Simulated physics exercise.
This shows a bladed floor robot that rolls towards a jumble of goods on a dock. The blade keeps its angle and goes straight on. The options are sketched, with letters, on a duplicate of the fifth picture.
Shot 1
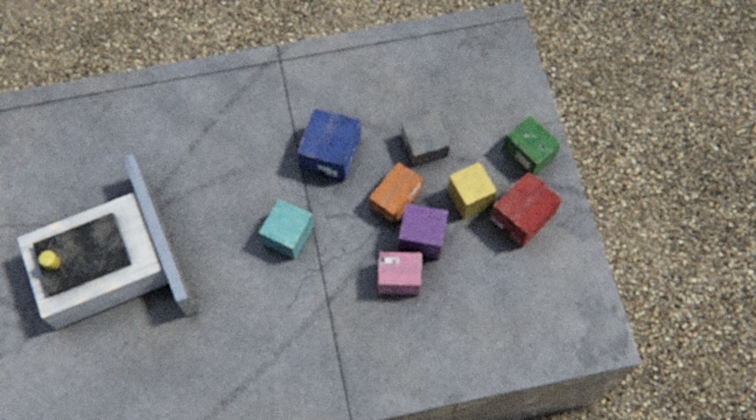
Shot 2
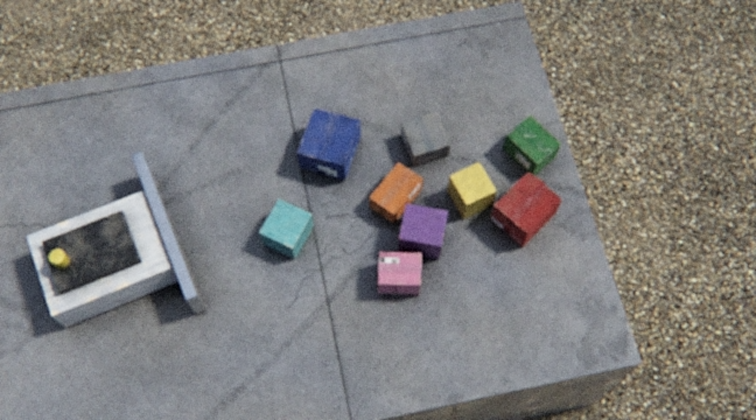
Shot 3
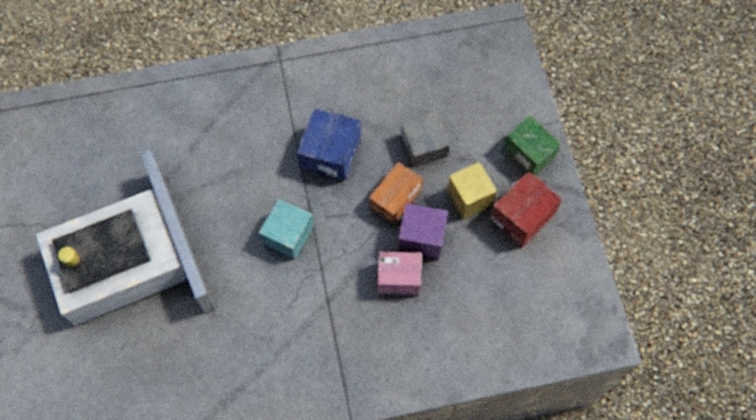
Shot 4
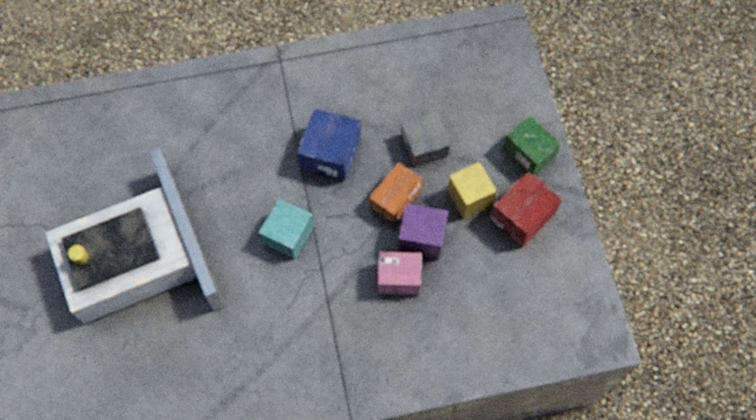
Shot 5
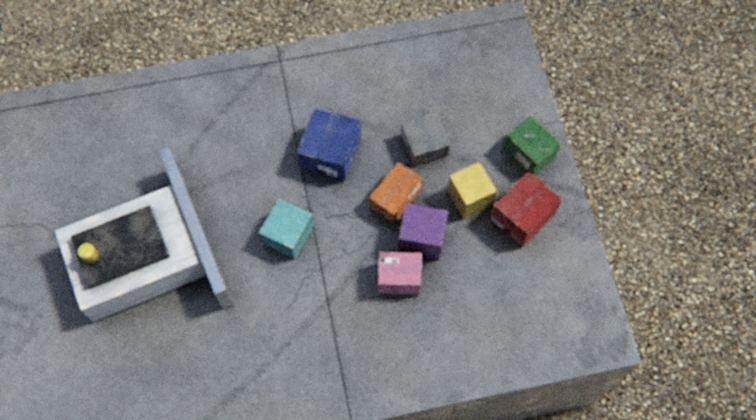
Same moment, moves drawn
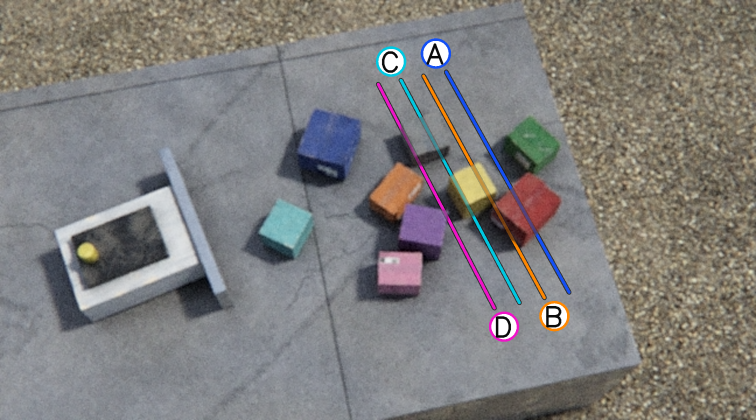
A white robot with a wide gray blade on its front crept a short way to the right across a gray slab, while the scattered colored boxes in front of it stayed still.
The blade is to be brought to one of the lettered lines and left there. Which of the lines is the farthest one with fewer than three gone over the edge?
Stop at A.
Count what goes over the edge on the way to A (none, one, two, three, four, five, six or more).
Two.
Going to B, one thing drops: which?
The green box goes over.
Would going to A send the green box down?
Yes.
On the marked copy, A at (505, 176); B at (481, 181); C at (457, 186); D at (433, 190).
Taking A. A third of the way, robot (243, 221); turquoise crate (338, 206); green box (531, 146).
Two thirds of the way, robot (358, 198); yellow crate (488, 187); orange parcel (476, 162).
When it is over, robot (447, 181); green box over the edge; red box over the edge; two fallen.
As for the rest, B is within the limit but short; C is within the limit but short; D is within the limit but short.
